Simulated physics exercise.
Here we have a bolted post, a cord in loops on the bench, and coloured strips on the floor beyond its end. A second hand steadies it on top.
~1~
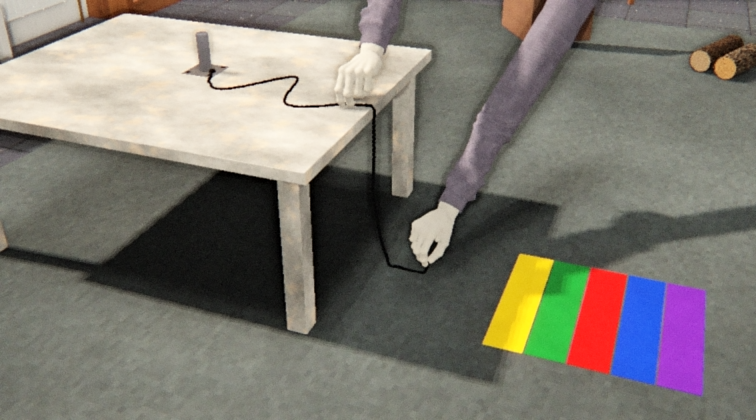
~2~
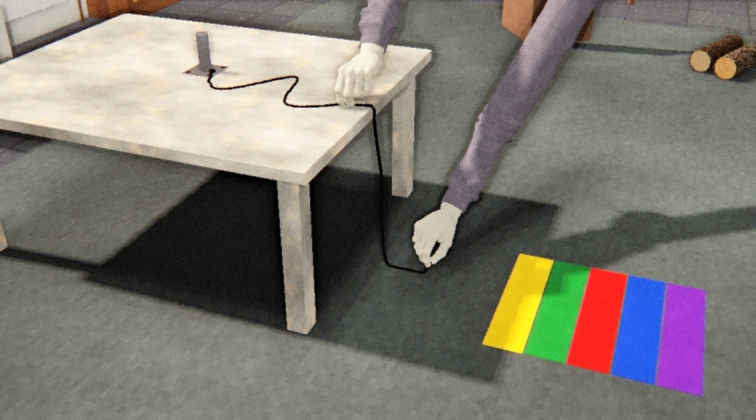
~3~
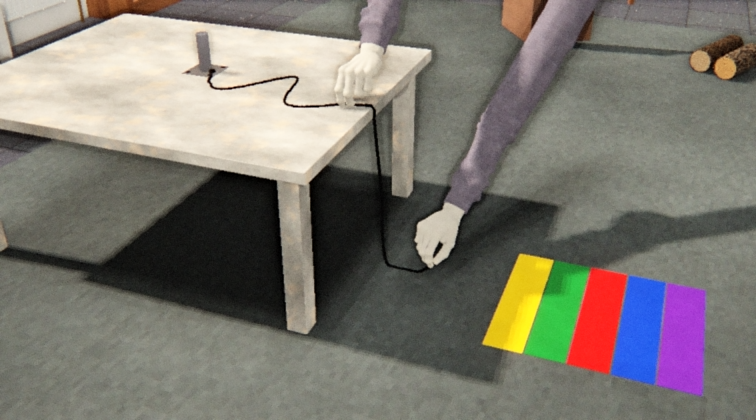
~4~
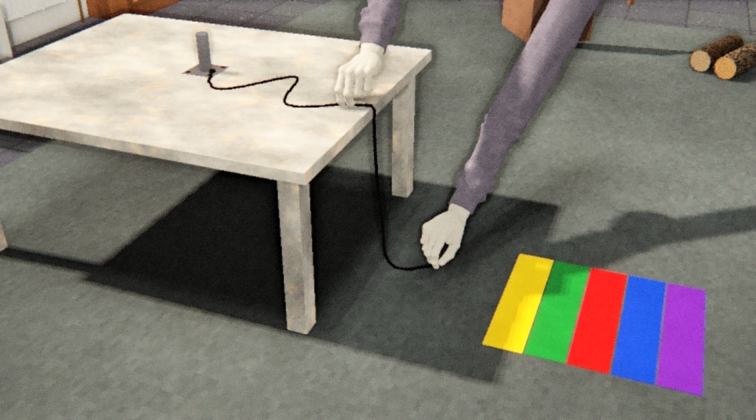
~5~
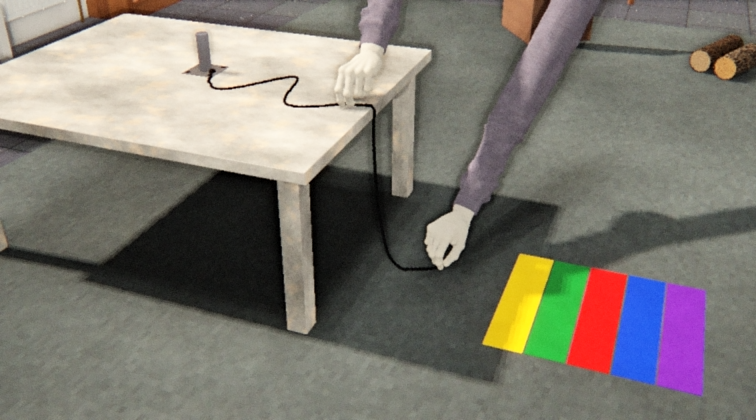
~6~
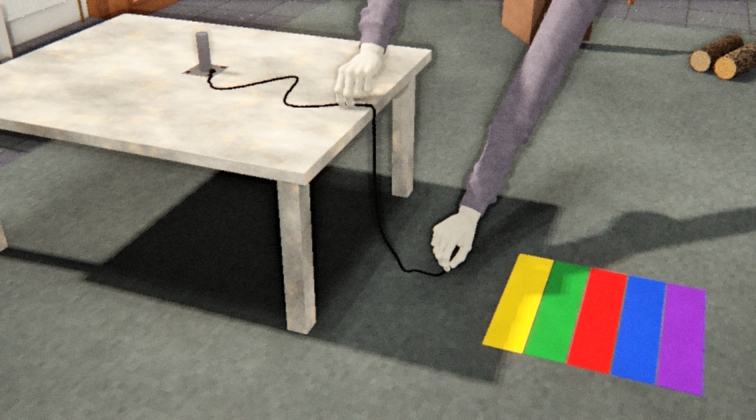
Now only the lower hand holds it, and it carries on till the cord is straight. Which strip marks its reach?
The end stops over the purple strip.
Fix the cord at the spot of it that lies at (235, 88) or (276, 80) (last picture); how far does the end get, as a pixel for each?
About (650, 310) and (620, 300).
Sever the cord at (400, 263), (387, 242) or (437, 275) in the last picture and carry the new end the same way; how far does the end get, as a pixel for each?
About (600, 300), (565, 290) and (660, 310).
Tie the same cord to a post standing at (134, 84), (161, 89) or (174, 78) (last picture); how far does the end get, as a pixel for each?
Near (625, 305), (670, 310) and (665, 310).
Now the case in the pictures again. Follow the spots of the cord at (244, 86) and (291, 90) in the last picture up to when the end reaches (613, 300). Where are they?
Near (272, 88) and (359, 102).
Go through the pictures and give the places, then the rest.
In the first frame, end (428, 262); yellow (509, 330); green (550, 339); red (592, 349); blue (636, 359); purple (681, 369).
In the second frame, end (430, 262); cord through (211, 83) (280, 79) (285, 101) (365, 106) (382, 178) (384, 252).
In the third frame, end (433, 263).
In the fourth frame, end (439, 264); cord through (211, 83) (280, 79) (285, 101) (365, 106) (377, 178) (385, 253).
In the fifth frame, end (443, 265).
In the sixth frame, end (450, 266); cord through (211, 83) (280, 79) (285, 101) (365, 106) (375, 178) (393, 251).
A little later, end near (613, 300); over red.
Next, end near (660, 310); over blue.
When it is tight, end near (686, 316); over purple. It gets as far as the purple strip.
